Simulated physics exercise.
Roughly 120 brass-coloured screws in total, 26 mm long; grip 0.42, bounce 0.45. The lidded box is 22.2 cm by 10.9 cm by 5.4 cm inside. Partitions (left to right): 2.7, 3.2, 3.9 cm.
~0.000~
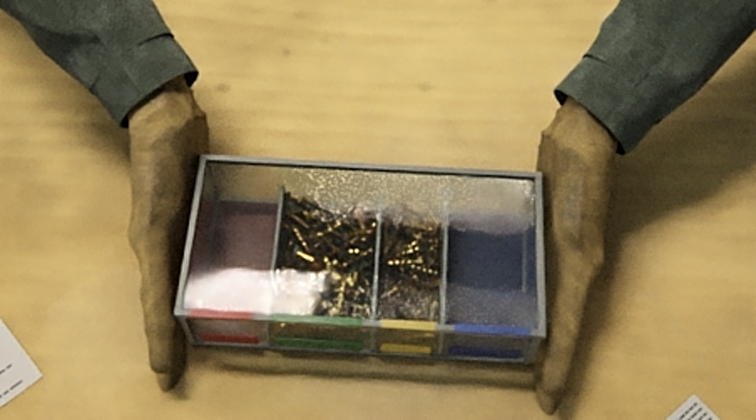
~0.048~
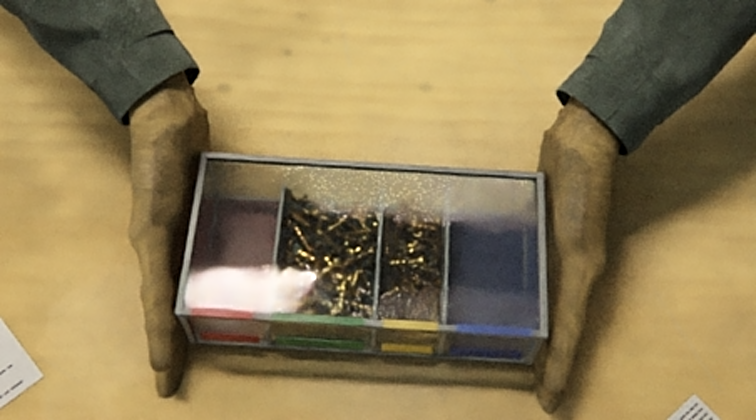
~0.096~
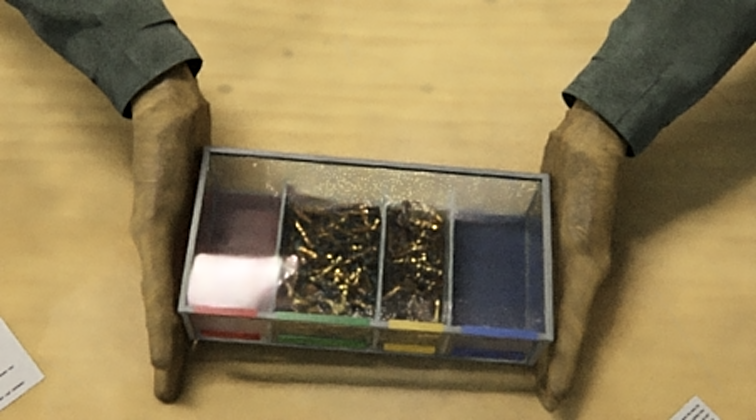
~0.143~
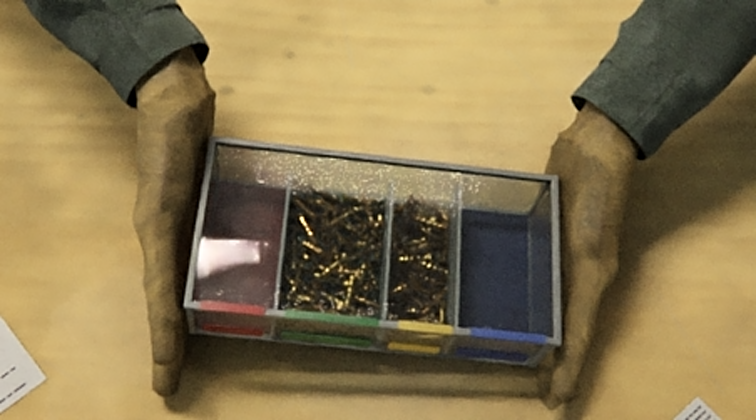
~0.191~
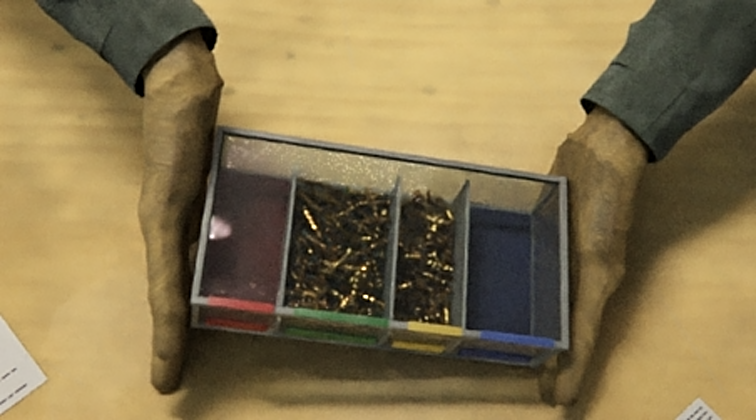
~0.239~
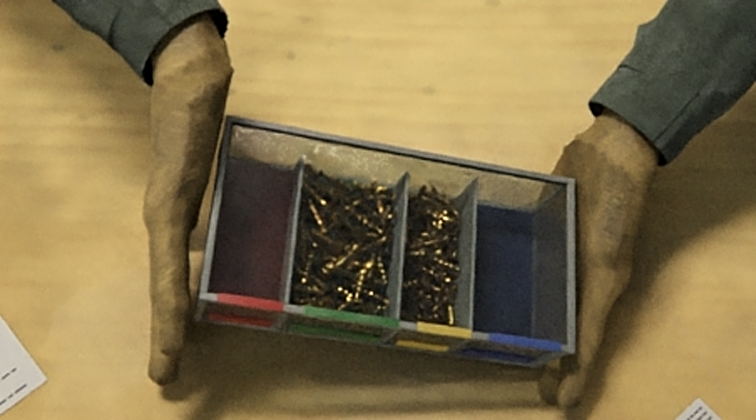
The footage shows two hands holding a clear-lidded box with red, green, yellow and blue sections, brass-coloured screws in the green and yellow ones, as they tilt it modestly, raising the left end while the right stays lower.
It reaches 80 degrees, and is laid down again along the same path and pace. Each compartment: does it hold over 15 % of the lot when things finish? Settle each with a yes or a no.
For red compartment, no; for blue compartment, no; for green compartment, yes; for yellow compartment, yes.
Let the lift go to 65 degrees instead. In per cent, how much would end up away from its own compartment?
Result: Some 10 %.
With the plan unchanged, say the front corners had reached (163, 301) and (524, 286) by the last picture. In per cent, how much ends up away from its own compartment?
It would come to roughly 25 percent.
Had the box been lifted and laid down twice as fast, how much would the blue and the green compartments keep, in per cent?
Then blue would have 10 percent and green 40 percent.
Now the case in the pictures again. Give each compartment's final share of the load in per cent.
Going by colour, red ends with 0, blue with 10, green with 40 and yellow with 50.
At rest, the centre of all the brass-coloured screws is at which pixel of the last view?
My guess is close to (409, 306).
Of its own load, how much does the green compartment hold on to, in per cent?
60 %.
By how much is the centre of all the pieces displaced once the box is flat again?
The balance point ends up some 3.0 centimetres from where it began.
Then, at 1.02 s, tilt 80 degrees; green 55 %, yellow 45 %.
Then, at 1.54 s, tilt 34 degrees; blue 10 %, green 40 %, yellow 50 %.
After 2.12 s, tilt 0 degrees; blue 10 %, green 40 %, yellow 50 %.
At rest (2.5 s), red 0 %, blue 10 %, green 40 %, yellow 50 %.
